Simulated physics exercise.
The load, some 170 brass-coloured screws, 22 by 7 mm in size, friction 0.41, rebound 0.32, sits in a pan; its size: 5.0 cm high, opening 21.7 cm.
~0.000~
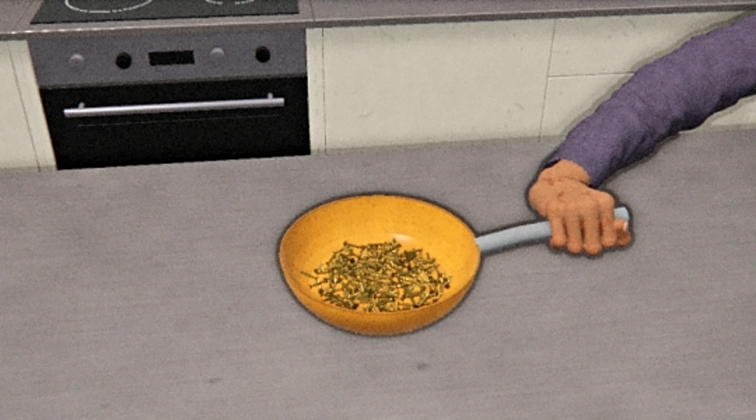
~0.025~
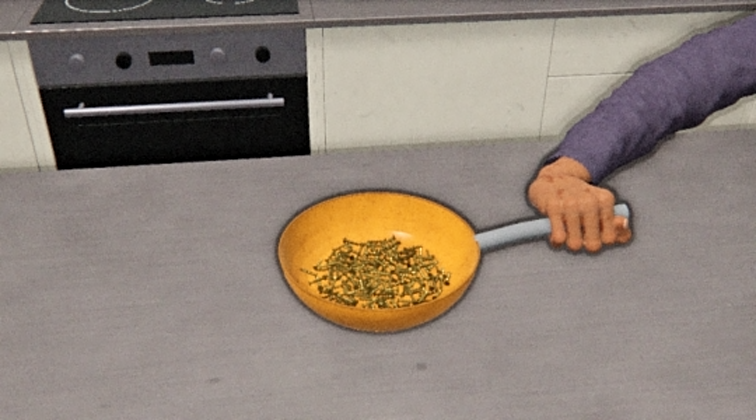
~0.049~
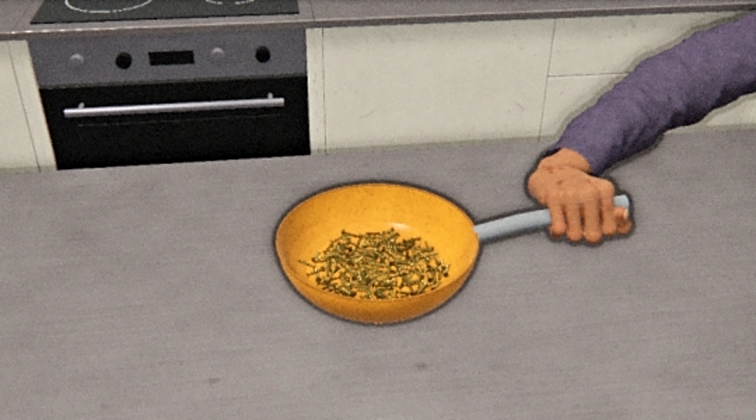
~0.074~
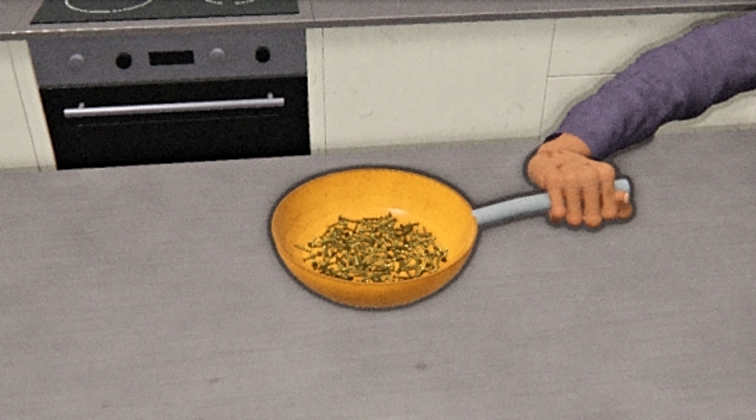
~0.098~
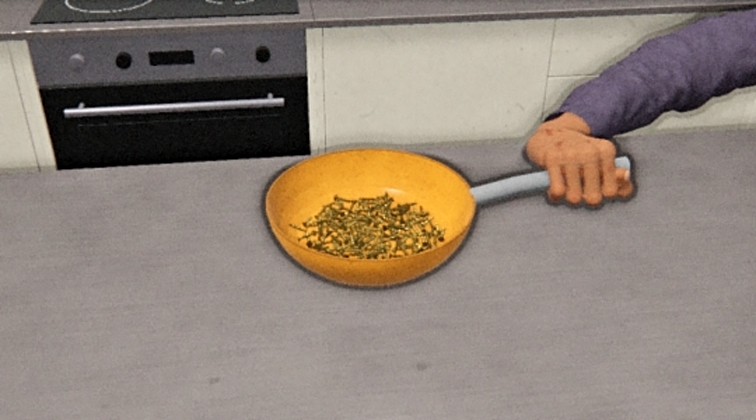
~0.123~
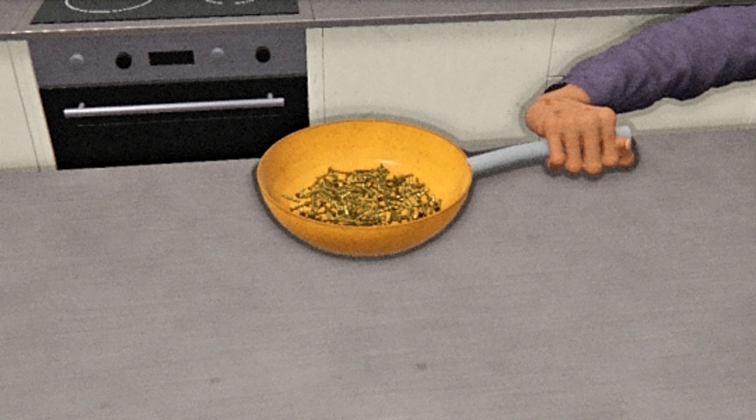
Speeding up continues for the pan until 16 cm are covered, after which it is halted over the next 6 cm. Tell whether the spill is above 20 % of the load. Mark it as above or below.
Marked: Above.
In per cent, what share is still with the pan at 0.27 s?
Around 0 percent of it.
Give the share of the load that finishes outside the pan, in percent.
Around 60 in a hundred.
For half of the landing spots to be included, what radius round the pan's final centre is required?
About 20 cm.
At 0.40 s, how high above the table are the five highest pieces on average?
They're roughly 43 cm up.
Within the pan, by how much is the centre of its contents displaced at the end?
4.0 cm or so.
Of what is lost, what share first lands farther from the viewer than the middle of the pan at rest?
I'd say around 50 per cent of it.
Then, at 0.27 s, in the air 100 %.
After 0.40 s, in the air 100 %.
Then, at 0.51 s, pan 45 %, in the air 55 %; middle of the pieces not yet landed near (231, 65).
After 0.62 s, pan 40 %, in the air 60 %; middle of the pieces not yet landed near (229, 187).
At rest (1.7 s), pan 40 %, fallen left of where it stops 55 %.
